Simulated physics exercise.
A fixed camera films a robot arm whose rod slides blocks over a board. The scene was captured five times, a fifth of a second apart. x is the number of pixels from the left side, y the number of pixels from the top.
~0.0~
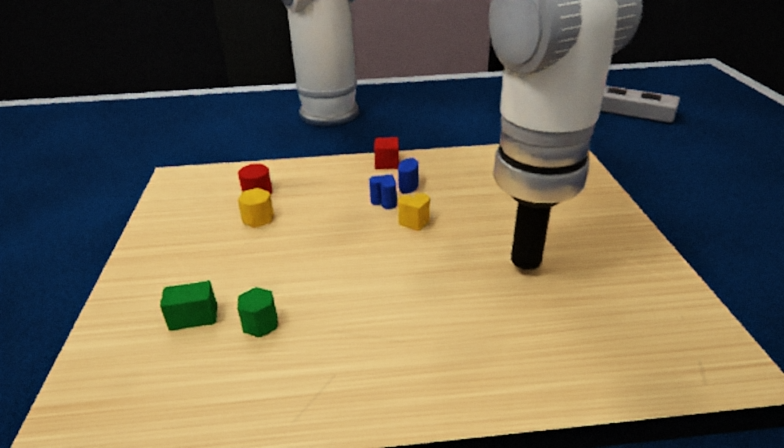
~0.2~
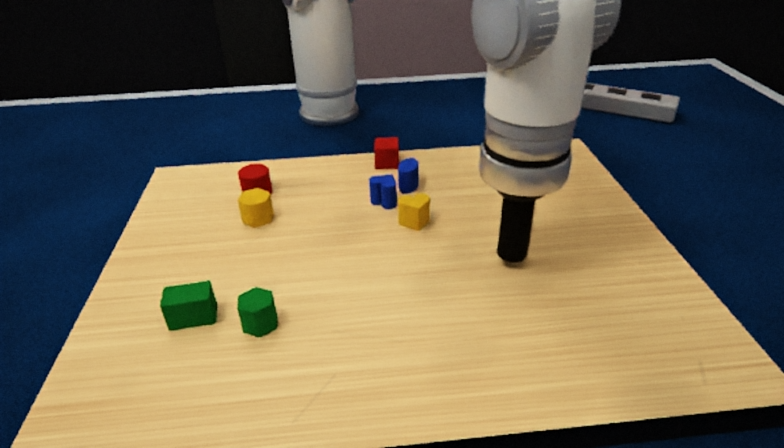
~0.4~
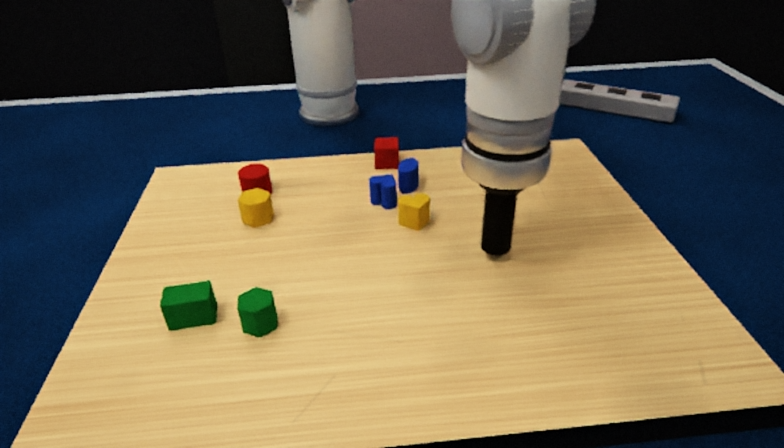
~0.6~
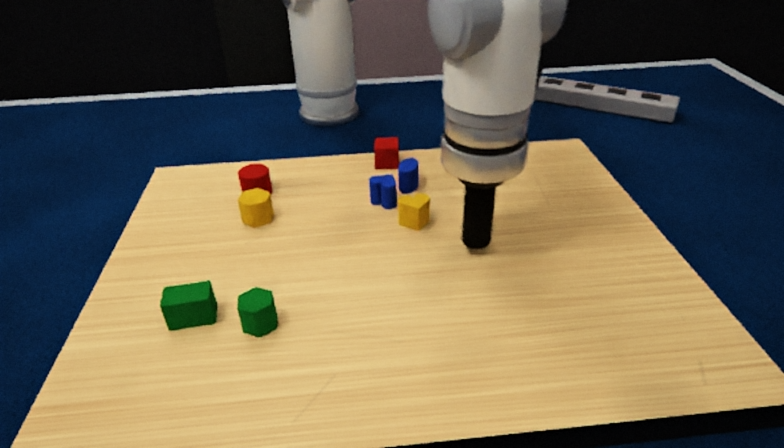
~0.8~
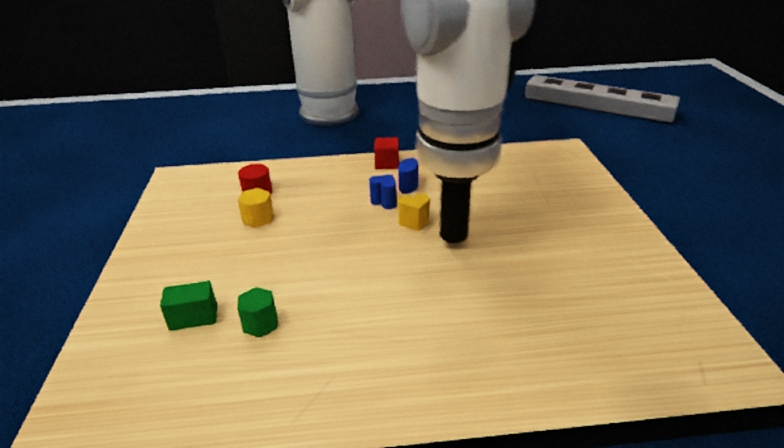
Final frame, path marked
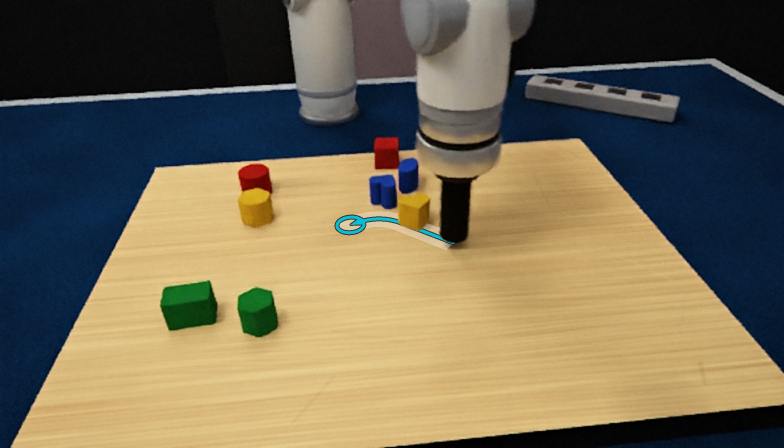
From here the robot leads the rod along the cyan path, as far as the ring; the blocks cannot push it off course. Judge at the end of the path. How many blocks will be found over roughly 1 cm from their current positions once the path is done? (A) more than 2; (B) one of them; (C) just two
Letter C.
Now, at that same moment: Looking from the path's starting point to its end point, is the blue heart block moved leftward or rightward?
Right side.
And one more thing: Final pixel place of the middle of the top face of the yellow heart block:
Pixel (395, 184).
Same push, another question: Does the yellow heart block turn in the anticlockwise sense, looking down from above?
It seems not.
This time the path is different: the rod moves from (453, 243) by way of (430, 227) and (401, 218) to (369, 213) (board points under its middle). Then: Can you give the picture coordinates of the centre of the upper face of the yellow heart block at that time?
The yellow heart block ends near (355, 179).
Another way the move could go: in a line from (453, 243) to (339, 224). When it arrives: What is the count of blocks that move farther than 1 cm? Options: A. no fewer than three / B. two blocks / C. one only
Choice C: One only.
The line goes from (453, 243) via (420, 230) and (387, 219), ending at (350, 225).
What follows on the original path. One third of the way, rod (419, 222); yellow heart block (407, 194), turned 30° clockwise.
Two thirds of the way, rod (386, 212); blue heart block (377, 173), turned 35° anticlockwise; yellow heart block (395, 184), turned 70° clockwise.
At the end, rod (350, 217); blue heart block (377, 173), turned 35° anticlockwise; blue oval block unmoved; yellow heart block (395, 184), turned 70° clockwise.
